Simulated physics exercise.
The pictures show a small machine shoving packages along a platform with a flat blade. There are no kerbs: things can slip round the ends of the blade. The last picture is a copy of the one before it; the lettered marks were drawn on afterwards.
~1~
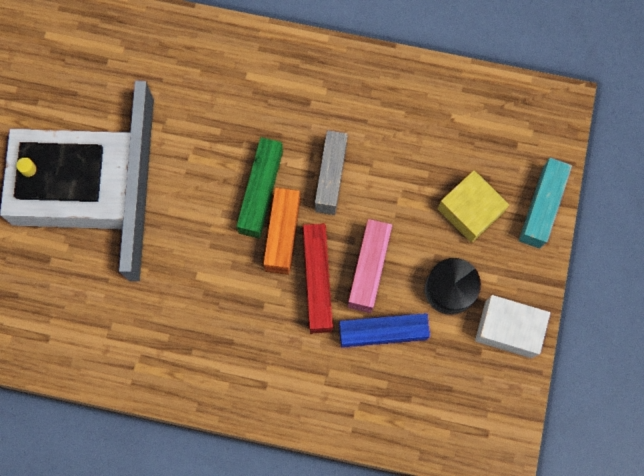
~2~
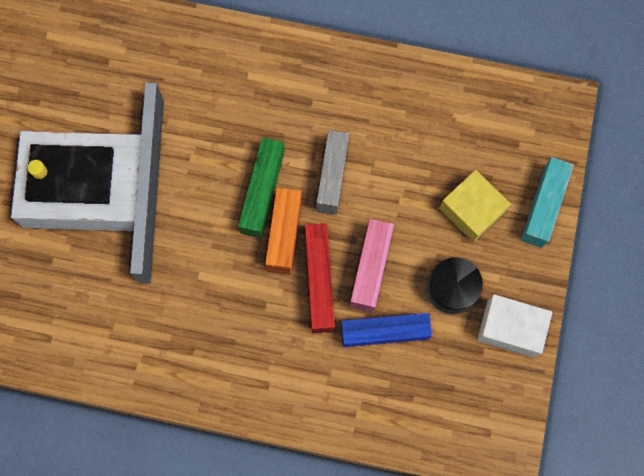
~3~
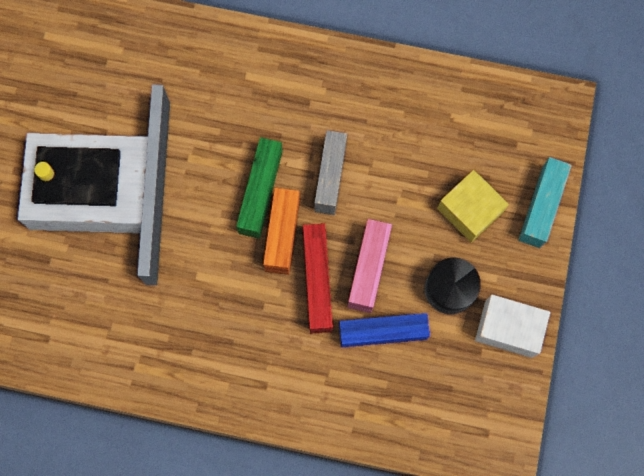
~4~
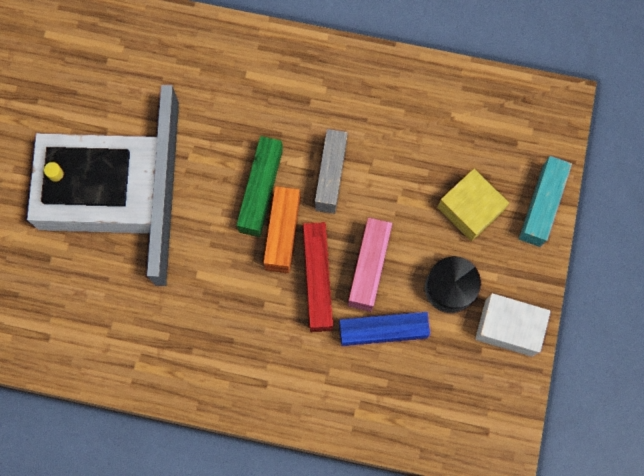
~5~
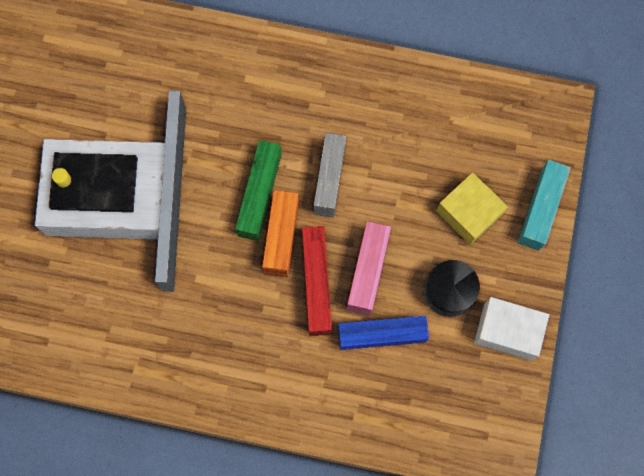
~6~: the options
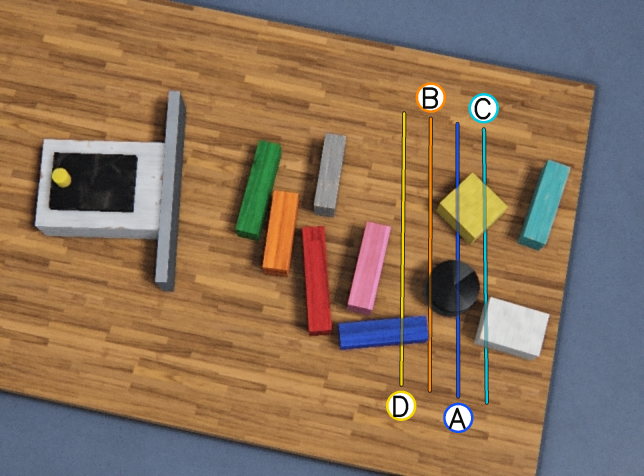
At the start, a small white machine with a wide grey blade sits at the left of a wooden platform, apart from a scatter of coloured bars, a yellow crate, a black round object and a white block. It then creeps slowly rightward, narrowing the gap, while the packages stay in place, untouched.
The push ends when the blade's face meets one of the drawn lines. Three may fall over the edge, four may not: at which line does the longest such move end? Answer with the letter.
Up to line C.
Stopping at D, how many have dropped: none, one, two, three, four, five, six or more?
In all, none.
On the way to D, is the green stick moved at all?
By then, yes.
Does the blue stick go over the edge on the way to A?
No.
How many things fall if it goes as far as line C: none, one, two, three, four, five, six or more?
By then, three.
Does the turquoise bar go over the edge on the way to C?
By then, yes.
On the marked copy, A at (458, 256); B at (430, 250); C at (485, 262); D at (403, 245).
With C. Early on, robot (213, 206); grey bar (344, 176); red stick (334, 287).
Further on, robot (328, 230); white crate (539, 345); black canister (509, 297).
At the end, robot (419, 248); black canister over the edge; white crate over the edge; three fallen.
As for the rest, A is within the limit but short; B is within the limit but short; D is within the limit but short.
